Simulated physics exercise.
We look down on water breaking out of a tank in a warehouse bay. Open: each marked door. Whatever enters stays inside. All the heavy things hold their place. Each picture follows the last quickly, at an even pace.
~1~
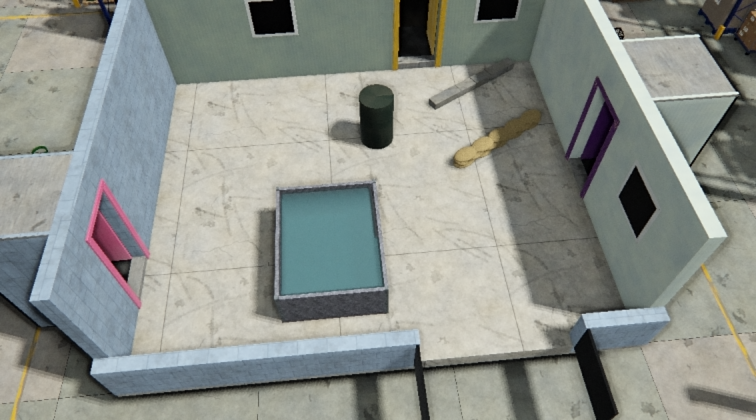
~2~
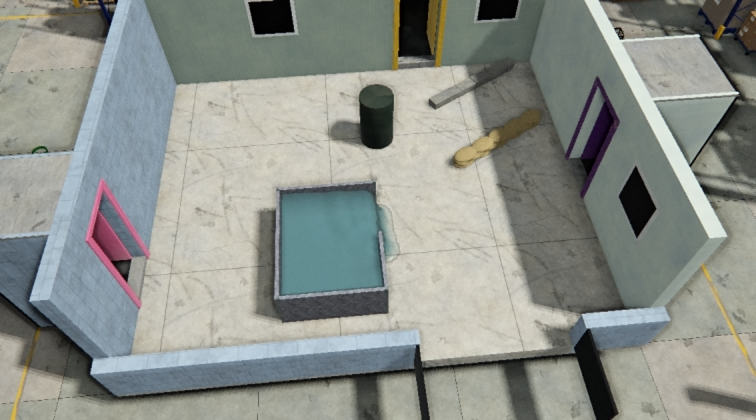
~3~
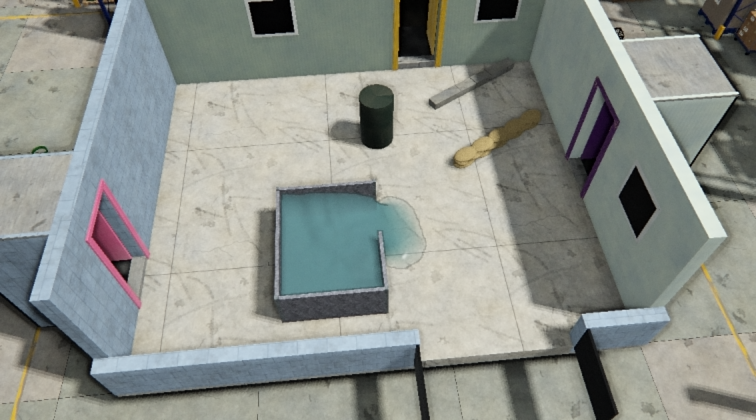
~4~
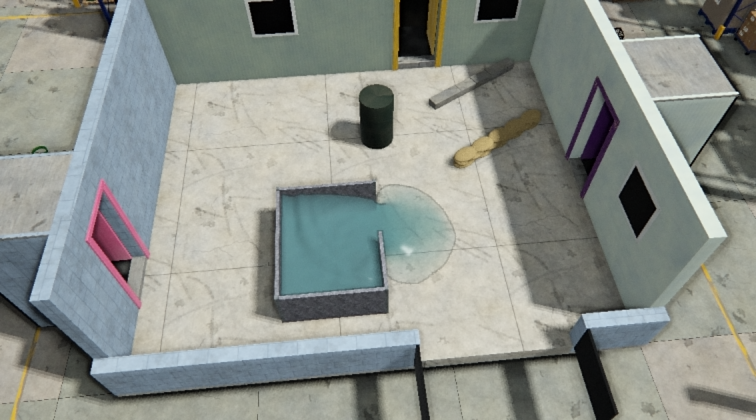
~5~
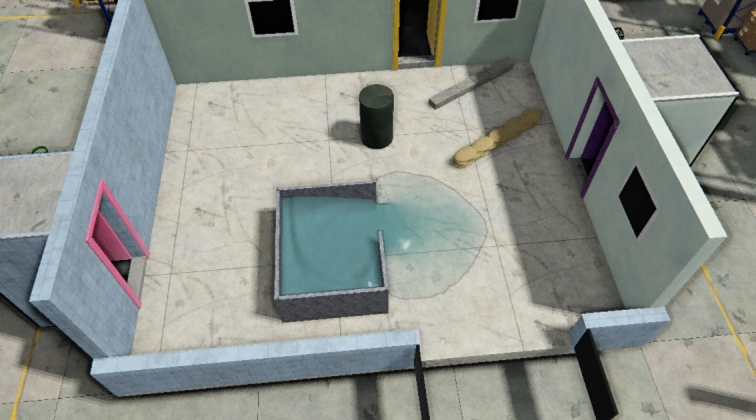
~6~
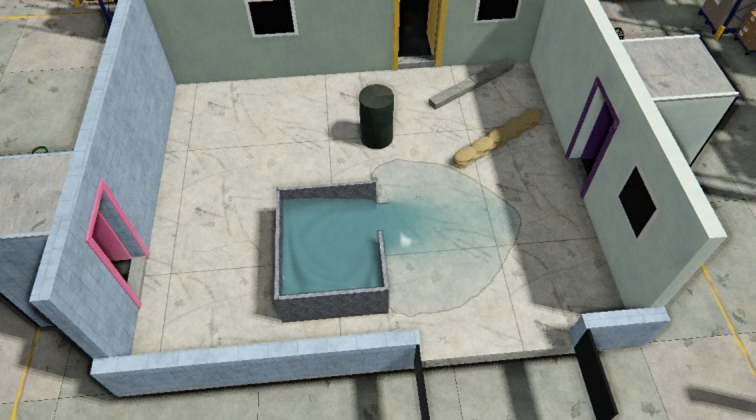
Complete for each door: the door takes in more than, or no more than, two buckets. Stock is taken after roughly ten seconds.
Completed: The purple door takes in more than two buckets; the yellow door takes in no more than two buckets; the pink door takes in no more than two buckets.
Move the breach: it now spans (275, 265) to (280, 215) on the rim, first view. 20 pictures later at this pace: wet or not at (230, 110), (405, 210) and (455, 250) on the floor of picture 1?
Respectively: Drenched, parched and parched.
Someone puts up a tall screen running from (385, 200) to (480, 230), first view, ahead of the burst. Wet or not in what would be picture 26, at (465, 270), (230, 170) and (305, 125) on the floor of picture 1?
Reading the points as listed, I get deluged, then left untouched, then deluged.
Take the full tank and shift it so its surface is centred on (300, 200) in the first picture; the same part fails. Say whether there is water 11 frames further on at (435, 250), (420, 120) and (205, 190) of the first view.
First one gets inundated, next one gets inundated, last one stays unwetted.
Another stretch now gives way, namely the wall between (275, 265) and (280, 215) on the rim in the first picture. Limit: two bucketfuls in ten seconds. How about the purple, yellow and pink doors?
Purple door: Below, yellow door: Below, pink door: Above.
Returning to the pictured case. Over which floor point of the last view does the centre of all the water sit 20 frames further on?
I'd mark it close to (450, 222).
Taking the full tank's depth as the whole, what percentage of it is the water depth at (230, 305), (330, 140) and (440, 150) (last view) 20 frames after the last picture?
Going place by place: 0 %, 0 % and 4 %.
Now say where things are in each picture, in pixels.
The first picture shows the water tank at (329, 238) is whole and still.
In the second picture, the front is at (390, 259), out from the gap at (376, 226).
In the third picture, water pours out at (376, 226) and has run to (419, 253).
In the fourth picture, the front is at (451, 237), out from the gap at (376, 227).
In the fifth picture, the front is at (482, 234), out from the gap at (376, 227).
In the sixth picture, the front is at (511, 211), out from the gap at (376, 227).
A moment on, water covers 30 % of the floor; the purple door under two buckets in, the yellow door not reached, the pink door not reached.
Next, water covers 35 % of the floor; the purple door over two buckets in, the yellow door not reached, the pink door not reached.
Then, water covers 40 % of the floor; the purple door far over two buckets in, the yellow door wet at the sill, nothing in, the pink door not reached.
Later, water covers 45 % of the floor; the purple door far over two buckets in, the yellow door wet at the sill, nothing in, the pink door not reached.
In the end, water covers 65 % of the floor; the purple door far over two buckets in, the yellow door wet at the sill, nothing in, the pink door not reached.
